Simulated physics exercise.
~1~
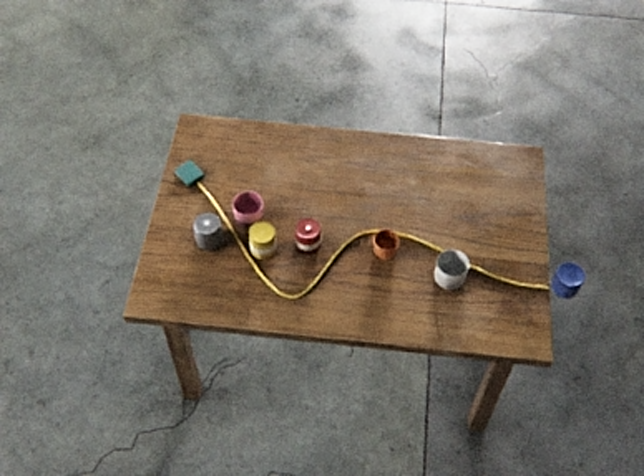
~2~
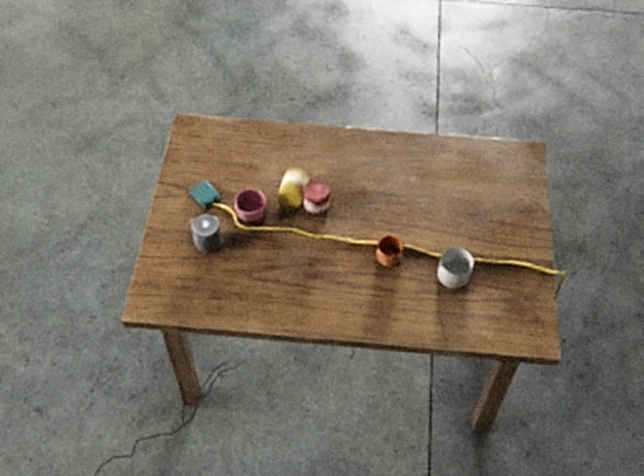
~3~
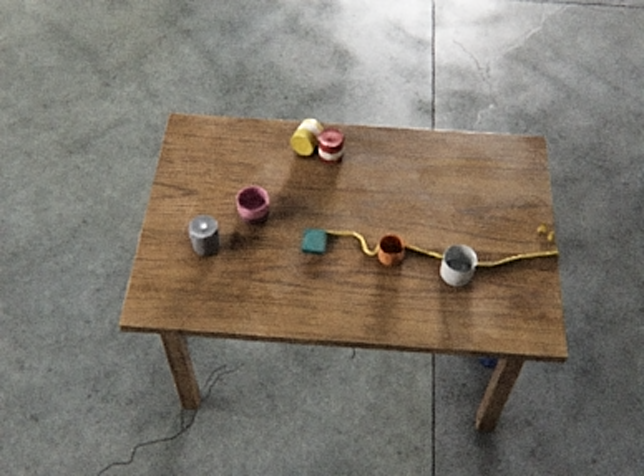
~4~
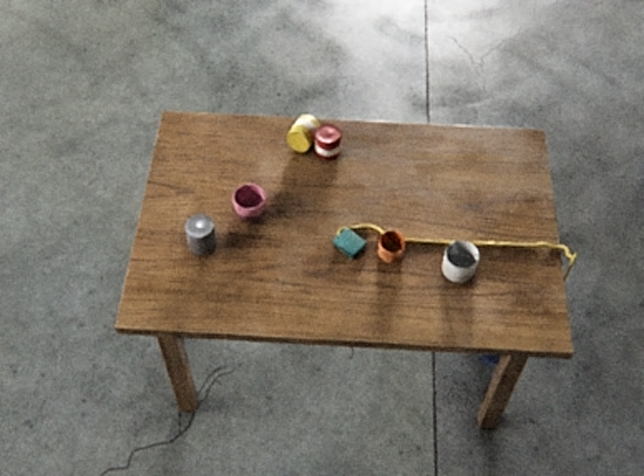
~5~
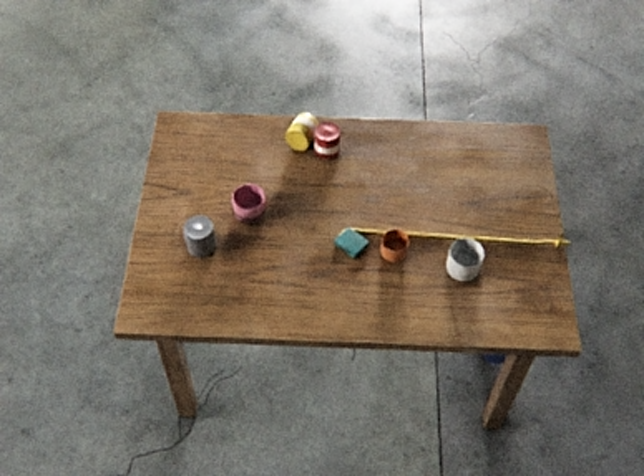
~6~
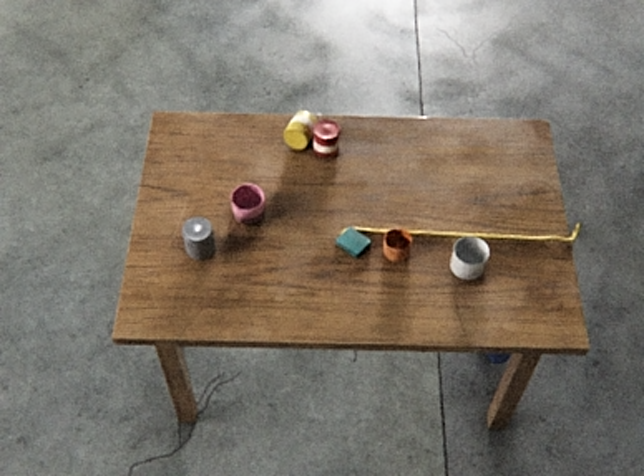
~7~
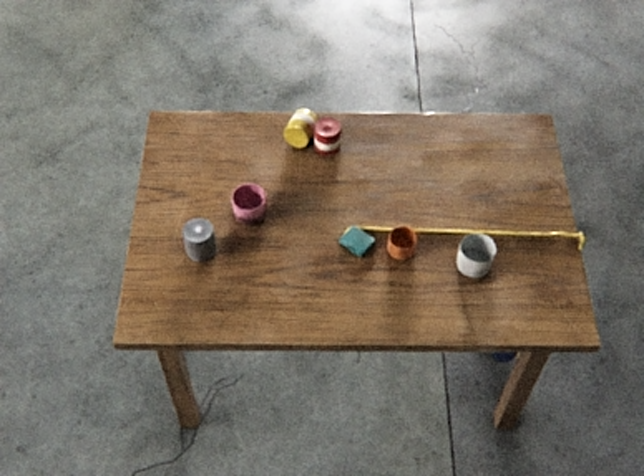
Blue speaker falling off a wooden table's right edge, its yellow cable sweeping canister and red tin back, dragging teal block right.
